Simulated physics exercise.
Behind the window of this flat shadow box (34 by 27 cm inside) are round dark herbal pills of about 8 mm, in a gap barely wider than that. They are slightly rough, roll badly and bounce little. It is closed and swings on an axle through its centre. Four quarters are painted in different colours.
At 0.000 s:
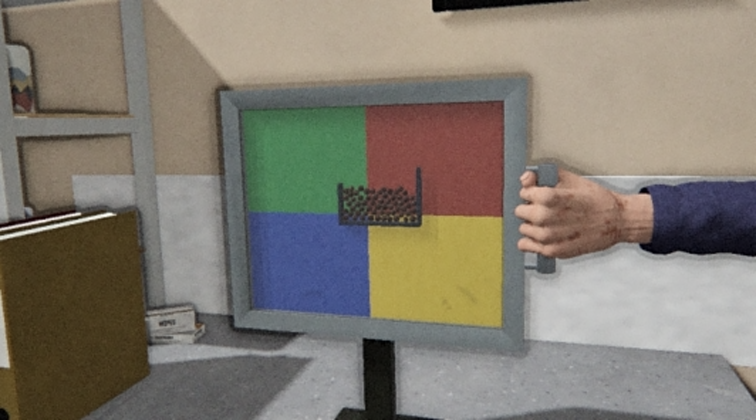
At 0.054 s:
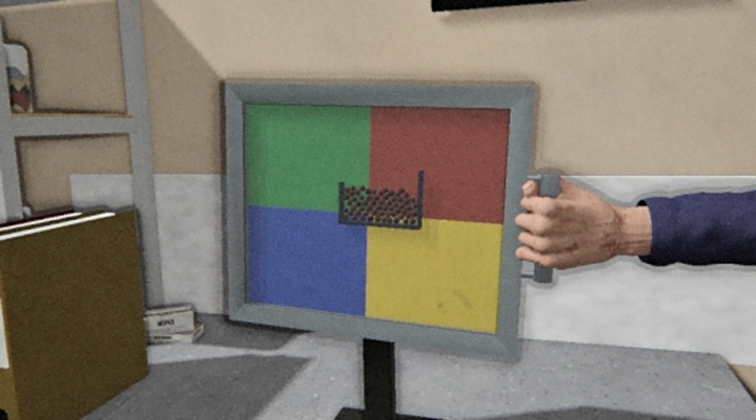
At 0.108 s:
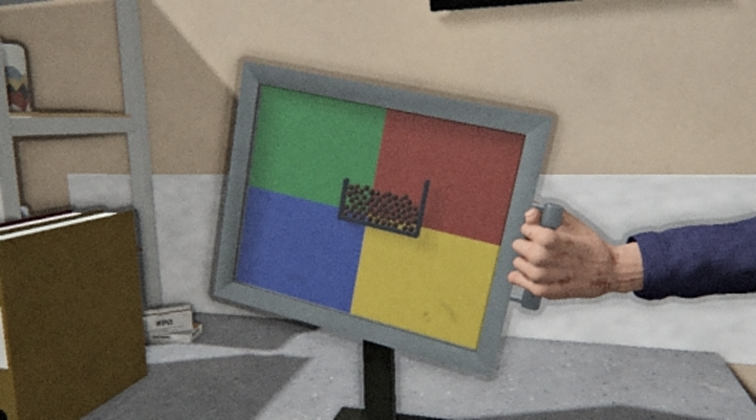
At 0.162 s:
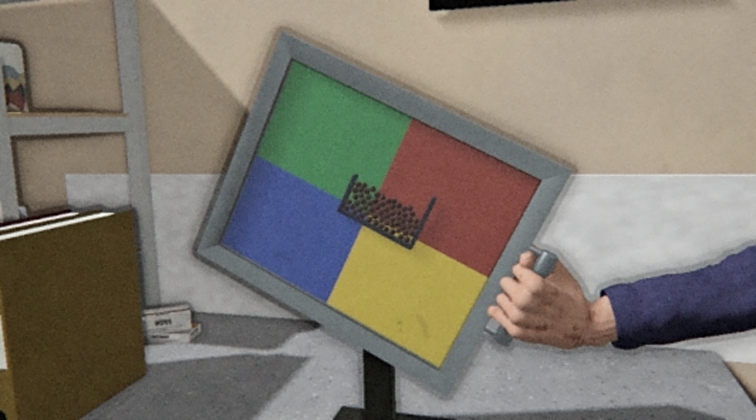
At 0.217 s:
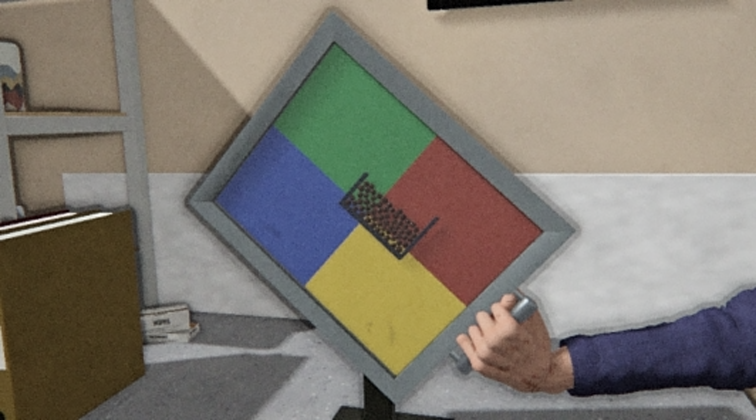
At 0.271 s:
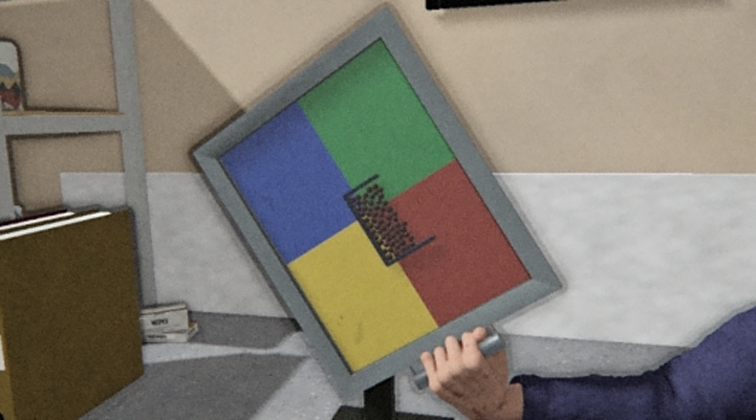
On a grey surface beside shelves, a hand grips the handle on the right of a framed panel with green, red, blue and yellow quarters and a small tray of dark pellets. The panel sits almost level at first, then the hand pulls the handle down and leftward, turning everything steeply clockwise.
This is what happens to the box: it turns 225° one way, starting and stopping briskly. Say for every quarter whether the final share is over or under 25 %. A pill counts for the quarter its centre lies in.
Red quarter under, blue quarter under, green quarter over, yellow quarter under 25 %.
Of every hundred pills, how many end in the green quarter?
Some 90 per cent.
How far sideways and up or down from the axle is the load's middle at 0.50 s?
Some 1 cm right and 7 cm below.
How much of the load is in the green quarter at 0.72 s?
Some 10 per cent.
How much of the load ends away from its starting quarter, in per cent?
About 70 per cent.
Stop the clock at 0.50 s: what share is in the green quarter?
Roughly 5 per cent.
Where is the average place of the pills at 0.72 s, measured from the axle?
About 8 cm left and 11 cm below.
After 0.50 s, it stands 124° clockwise; the pills' middle is 1 cm right of and 7 cm below the centre; red 90 %, green 5 %, yellow 5 %.
After 0.72 s, it has come round 188° clockwise; the pills' middle is 8 cm left of and 11 cm below the centre; red 90 %, green 10 %.
After 0.92 s, it has come round 225° clockwise; the pills' middle is 12 cm left of and 5 cm below the centre; red 75 %, green 25 %.
Settled by 1.8 s, it has come round 225° clockwise; red 10 %, blue 0 %, green 90 %, yellow 0 %.
